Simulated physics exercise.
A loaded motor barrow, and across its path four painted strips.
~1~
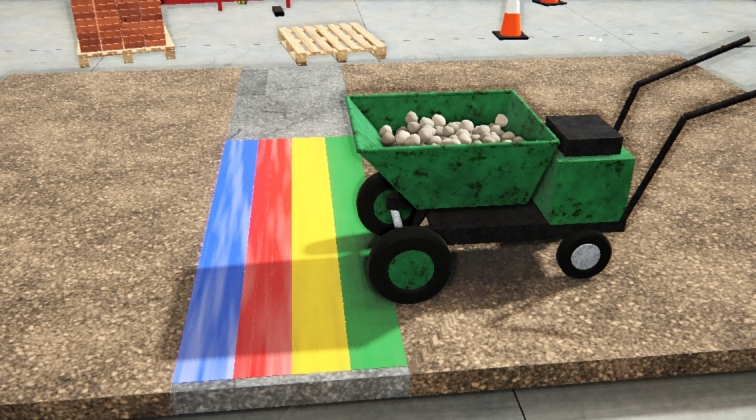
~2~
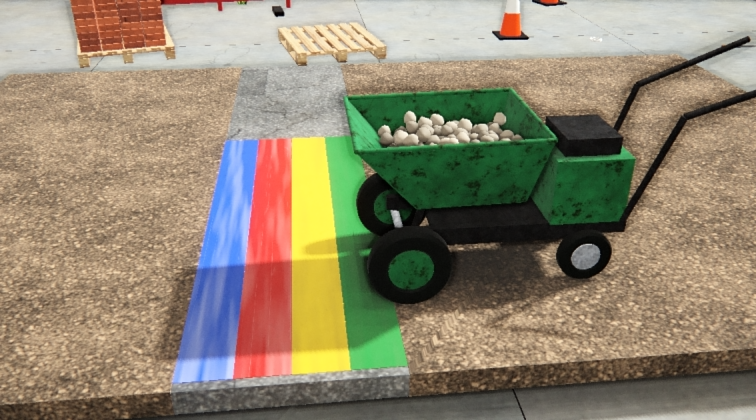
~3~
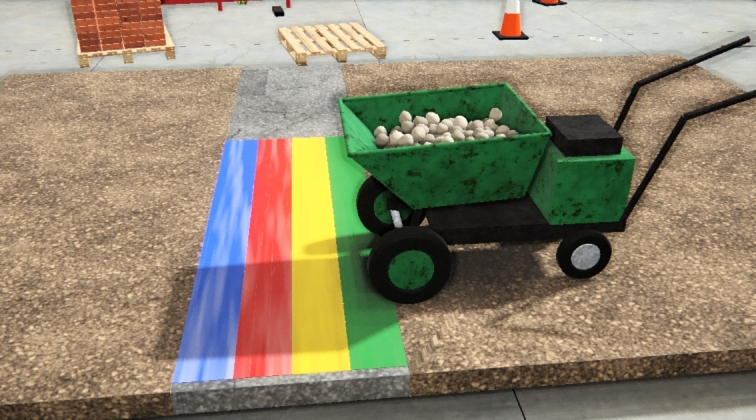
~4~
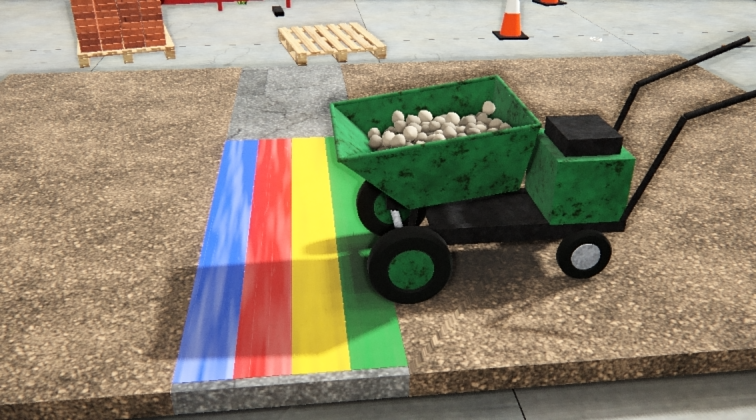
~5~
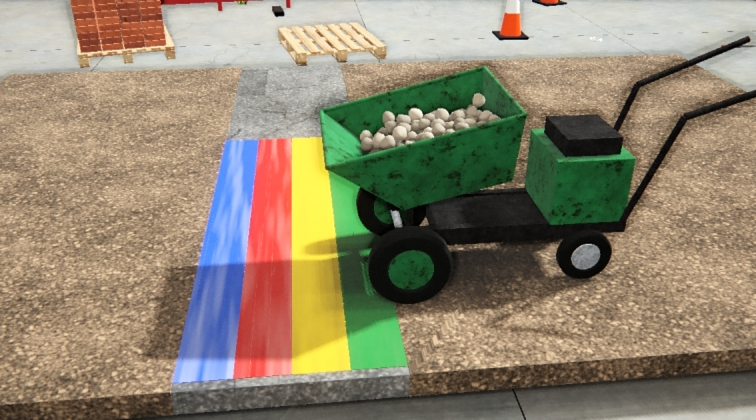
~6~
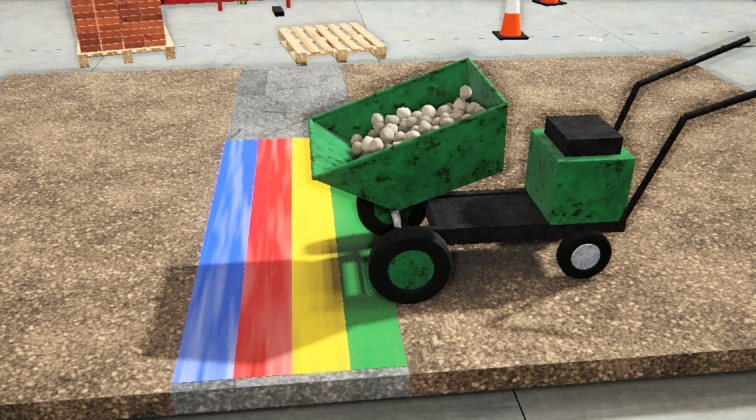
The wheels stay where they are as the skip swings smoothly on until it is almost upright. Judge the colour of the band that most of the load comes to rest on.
Most of it rests on the blue band.
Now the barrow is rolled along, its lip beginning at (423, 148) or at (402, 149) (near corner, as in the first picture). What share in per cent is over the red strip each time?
That would be roughly 30 in a hundred and then roughly 40 in a hundred.
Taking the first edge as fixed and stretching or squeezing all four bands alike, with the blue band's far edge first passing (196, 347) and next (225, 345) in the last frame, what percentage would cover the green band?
About 0 % and 0 %.
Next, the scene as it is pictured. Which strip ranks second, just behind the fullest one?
It is the red strip.
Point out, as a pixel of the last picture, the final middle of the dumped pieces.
Roughly pixel (221, 271).
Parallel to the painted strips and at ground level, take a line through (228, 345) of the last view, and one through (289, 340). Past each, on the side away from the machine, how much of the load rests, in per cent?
Estimate, first then second: 50 %, 70 %.
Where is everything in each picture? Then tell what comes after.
In the first frame, lip of the skip at (359, 151), level; top of the load at (464, 140), river pebbles; green strip at (373, 330); yellow strip at (319, 334); red strip at (265, 337); blue strip at (209, 341).
In the second frame, lip of the skip at (357, 152), level; top of the load at (462, 139).
In the third frame, lip of the skip at (350, 155), tipped barely; top of the load at (457, 137).
In the fourth frame, lip of the skip at (340, 160), tipped a little; top of the load at (462, 141).
In the fifth frame, lip of the skip at (328, 168), tipped a little; top of the load at (459, 125).
In the sixth frame, lip of the skip at (314, 178), tipped clearly; top of the load at (466, 131); green strip at (373, 330); yellow strip at (319, 334); red strip at (265, 337); blue strip at (209, 341).
Soon, skip tipped steeply; all in the skip.
A while on, skip tipped right over; about two thirds in the skip; about a quarter over the red strip; about a quarter over the blue strip; a stray few off the paint.
Towards the end, skip tipped right over; about a quarter in the skip; about a quarter over the red strip; about a third over the blue strip; about a quarter off the paint.
Finally, skip tipped right over; about a quarter in the skip; none over the green strip; none over the yellow strip; about a quarter over the red strip; about a third over the blue strip; about a quarter off the paint.
